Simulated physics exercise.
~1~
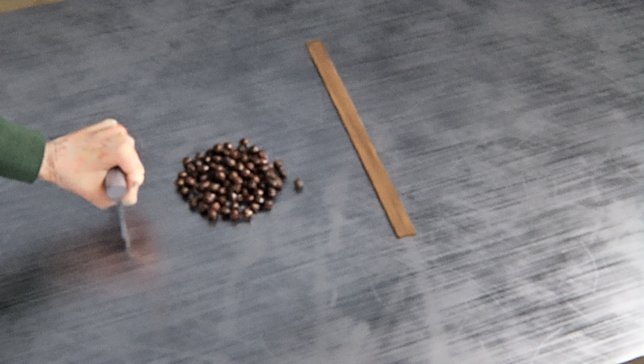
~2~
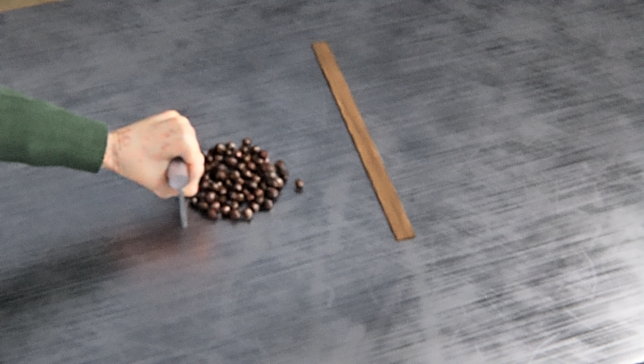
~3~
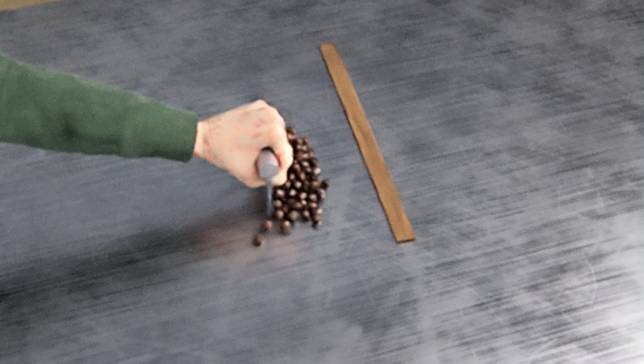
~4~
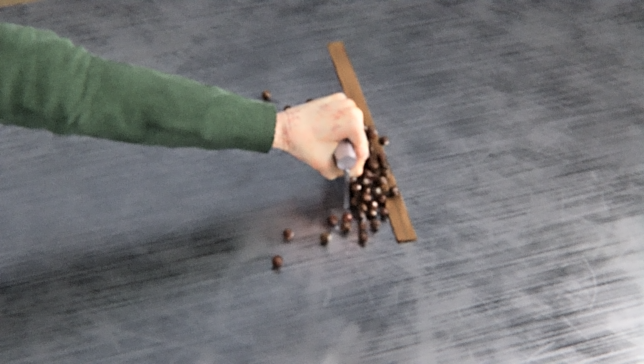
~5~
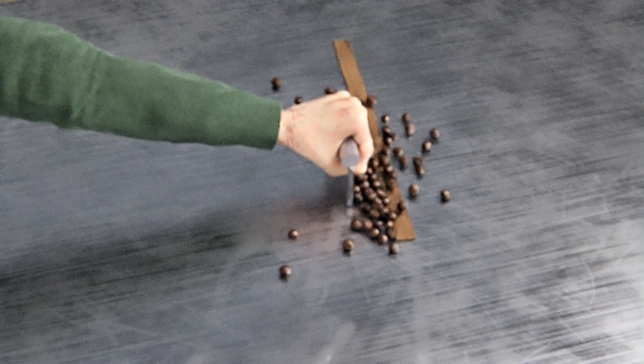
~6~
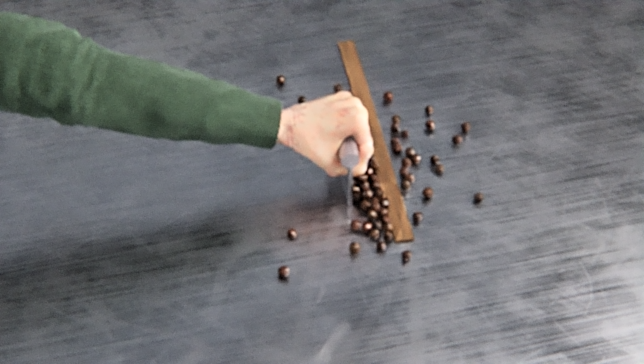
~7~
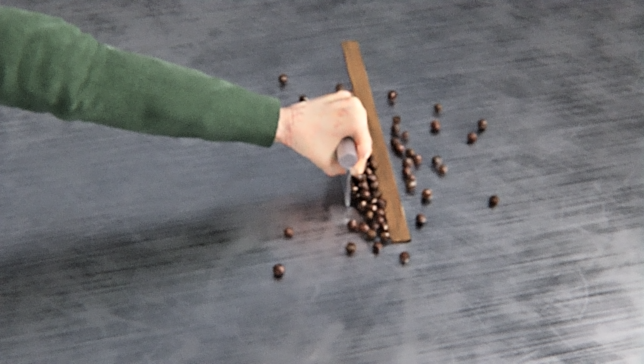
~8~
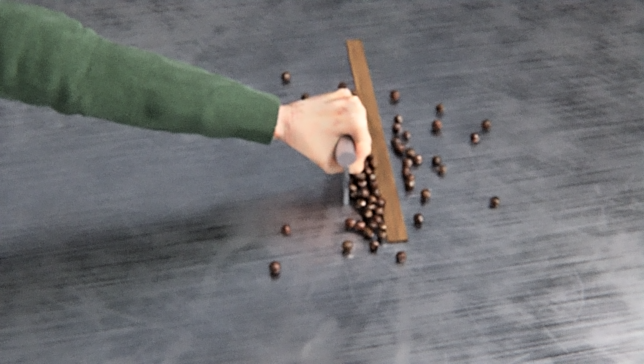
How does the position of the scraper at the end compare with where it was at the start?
At the start the scraper was over on the left, to the left of the pile of balls. By the end it was much further right, close to the left side of the wooden strip.
